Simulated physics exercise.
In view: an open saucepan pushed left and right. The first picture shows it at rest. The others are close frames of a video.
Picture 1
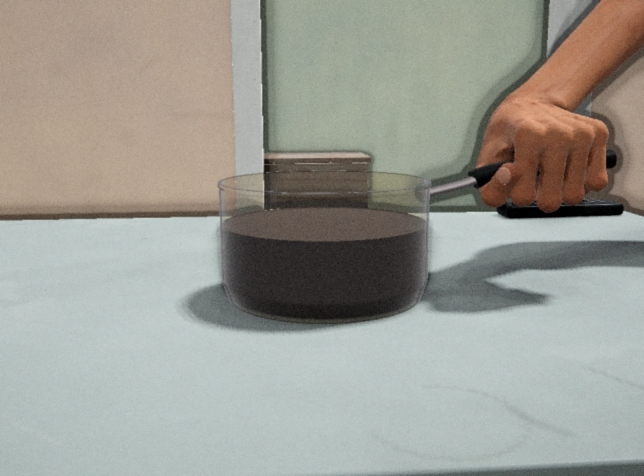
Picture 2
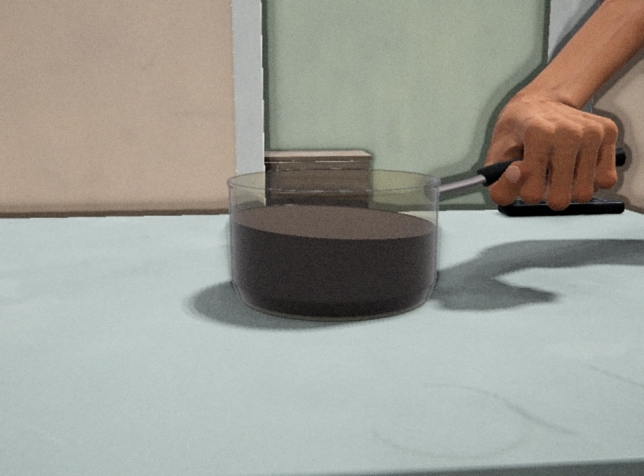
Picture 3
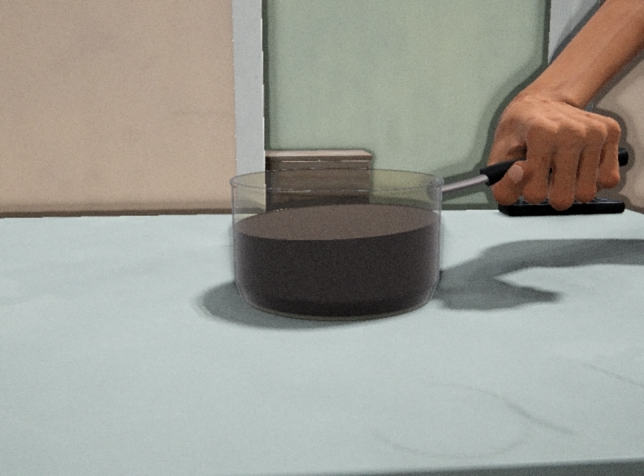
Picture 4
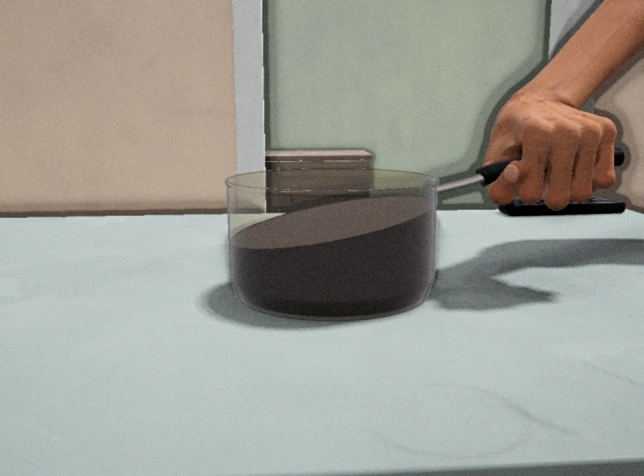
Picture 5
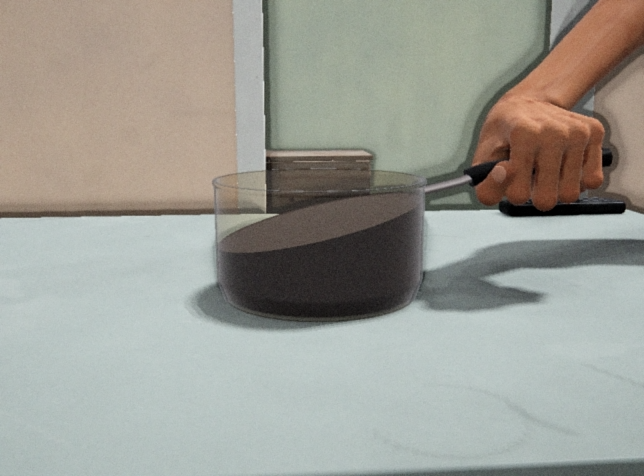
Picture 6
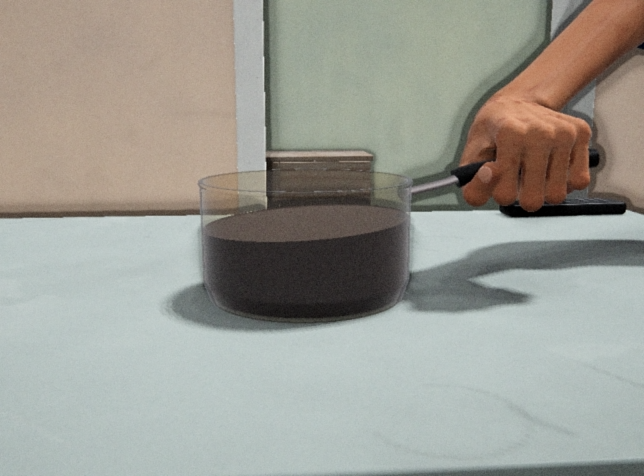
We see a hand gripping the handle of a clear saucepan of dark liquid on a pale surface, nudging it slightly right, then sliding it left, while the liquid tilts higher on the right before becoming more nearly level.
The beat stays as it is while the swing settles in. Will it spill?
The saucepan loses some.
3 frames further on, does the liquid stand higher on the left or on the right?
Higher on the left side.
A moment on, the highest wave so far goes over the rim.
When it is over, the highest wave so far goes over the rim; some is on the top.
